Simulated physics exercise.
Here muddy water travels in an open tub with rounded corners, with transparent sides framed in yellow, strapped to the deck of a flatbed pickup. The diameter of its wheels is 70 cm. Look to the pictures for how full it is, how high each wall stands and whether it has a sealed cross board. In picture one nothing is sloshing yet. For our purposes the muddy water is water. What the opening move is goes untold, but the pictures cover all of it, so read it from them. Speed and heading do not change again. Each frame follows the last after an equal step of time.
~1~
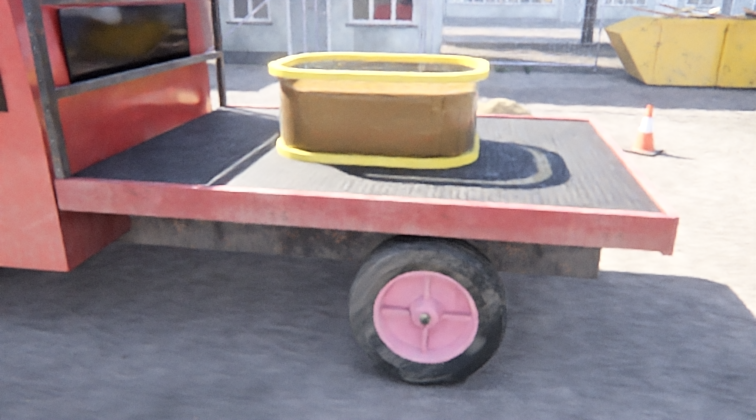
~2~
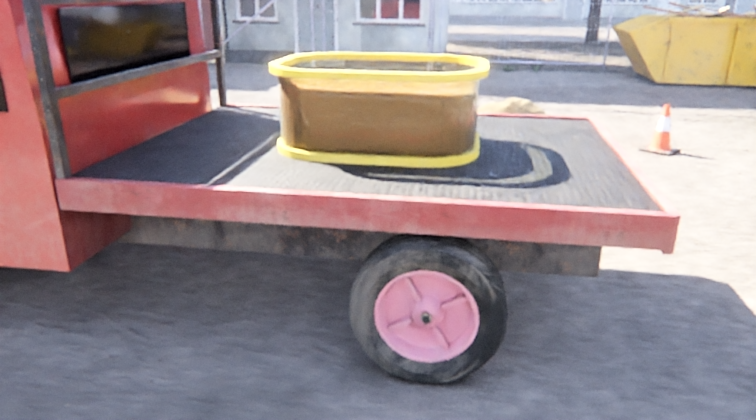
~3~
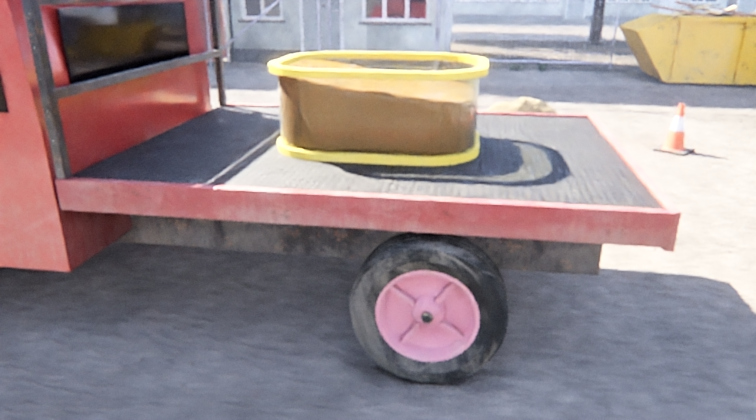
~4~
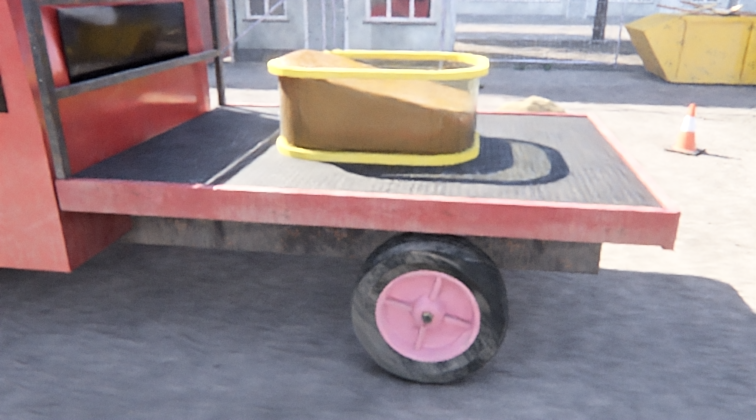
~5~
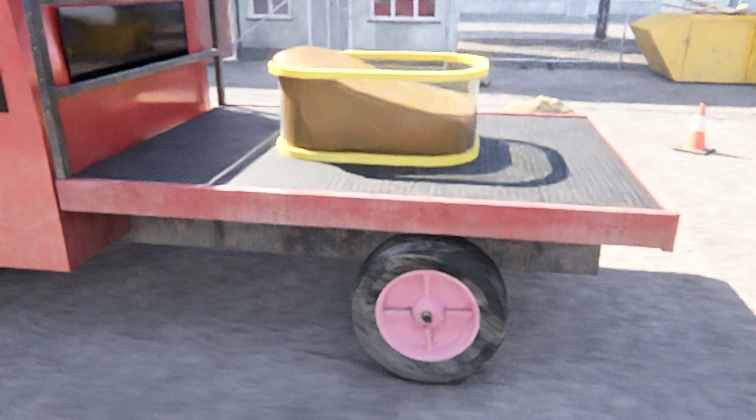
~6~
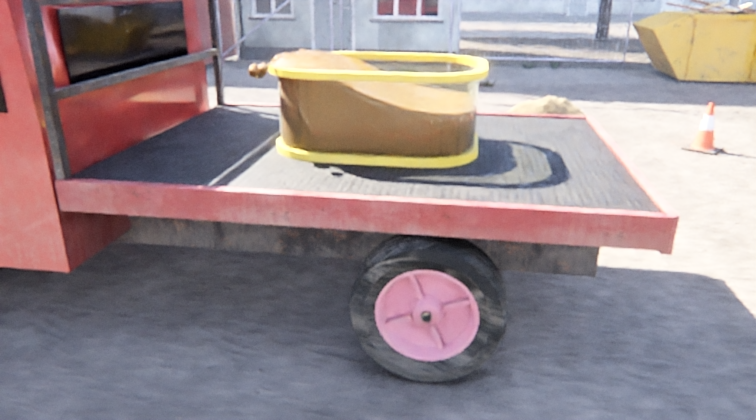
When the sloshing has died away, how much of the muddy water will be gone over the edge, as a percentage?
Close to 3 per cent of the muddy water will have slopped out.
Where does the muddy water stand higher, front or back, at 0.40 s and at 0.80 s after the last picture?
Earlier it favours the rear side, later the rear side.
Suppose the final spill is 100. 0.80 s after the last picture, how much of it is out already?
About 40 per cent.
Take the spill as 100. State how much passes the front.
It comes to about 60 per cent of the spill.
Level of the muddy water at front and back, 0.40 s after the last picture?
The surface sits near 24 cm in front and near 42 cm at the rear.
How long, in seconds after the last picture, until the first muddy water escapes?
0.2 s.
Then, 0.40 s after the last picture, the surface is 24 cm up at the front and 41 cm at the back; 1 per cent is out, over the front.
Then, 0.80 s after the last picture, the surface is 23 cm up at the front and 34 cm at the back; 1 per cent is out, over the front.
Then, 1.30 s after the last picture, the surface is 41 cm up at the front and 23 cm at the back; 2 per cent is out, over the front and the back.
Then, 2.99 s after the last picture, 3 per cent is out, over the front and the back, a little elsewhere, 7 of 217 litres.
